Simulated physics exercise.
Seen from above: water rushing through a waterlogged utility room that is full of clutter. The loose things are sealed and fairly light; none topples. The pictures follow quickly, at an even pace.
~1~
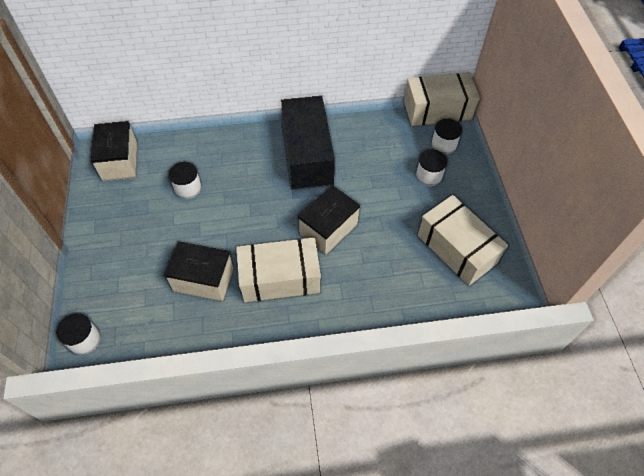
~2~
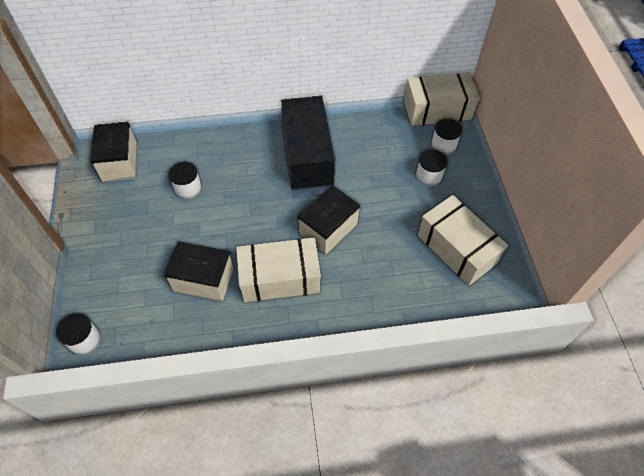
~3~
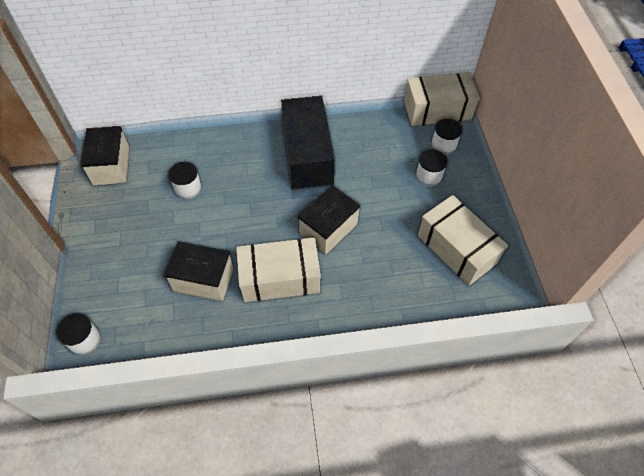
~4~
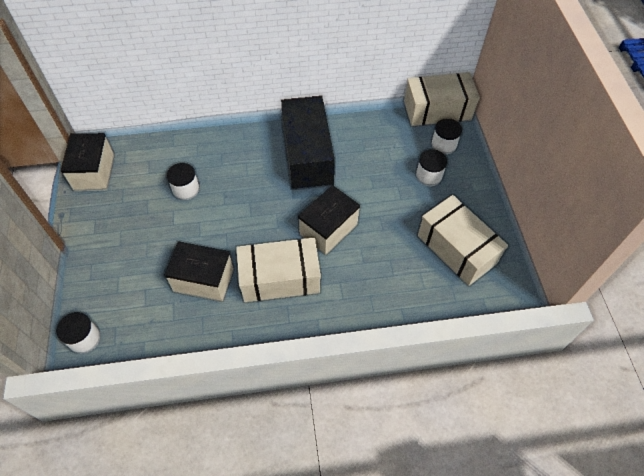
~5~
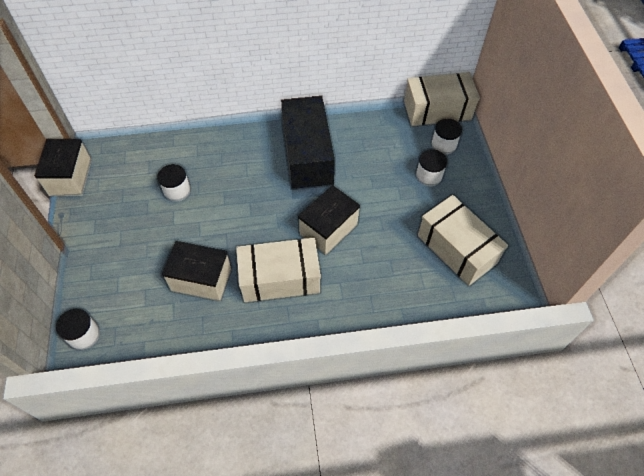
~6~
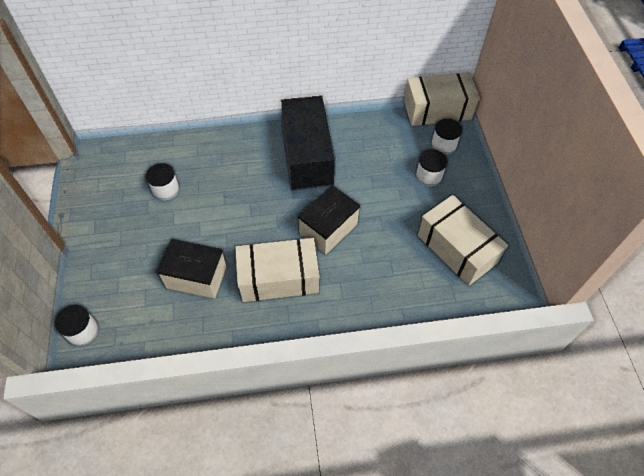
In a flooded utility room, a black-topped box drifts left and out through the doorway.
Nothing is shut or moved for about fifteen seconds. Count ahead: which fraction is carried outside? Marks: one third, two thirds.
Share: From one to two thirds.
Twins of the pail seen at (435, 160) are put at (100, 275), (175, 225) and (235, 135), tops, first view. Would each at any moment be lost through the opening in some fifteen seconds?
One after the other: Washed out, carried outside, yes.
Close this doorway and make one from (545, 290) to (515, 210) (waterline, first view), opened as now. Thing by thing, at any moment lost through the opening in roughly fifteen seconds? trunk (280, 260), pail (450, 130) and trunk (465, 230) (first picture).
One after the other: Through, yes, carried outside.
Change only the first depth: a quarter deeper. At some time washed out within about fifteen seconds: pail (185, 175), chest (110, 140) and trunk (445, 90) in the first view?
One after the other: Washed out, washed out, left behind.
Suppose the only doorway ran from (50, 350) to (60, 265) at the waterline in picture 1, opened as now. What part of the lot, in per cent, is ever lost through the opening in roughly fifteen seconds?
About 50 per cent.
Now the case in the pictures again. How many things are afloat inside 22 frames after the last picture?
It comes to 6.
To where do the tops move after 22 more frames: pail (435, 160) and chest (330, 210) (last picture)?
At about (400, 188) and (142, 156).
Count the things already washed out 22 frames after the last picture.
The number is 4.
A moment on, 1 of 10 are out; 9 afloat.
Next, 2 of 10 are out; 8 afloat.
Later, 4 of 10 are out; 6 afloat.
In the end, 6 of 10 are out; 4 afloat.
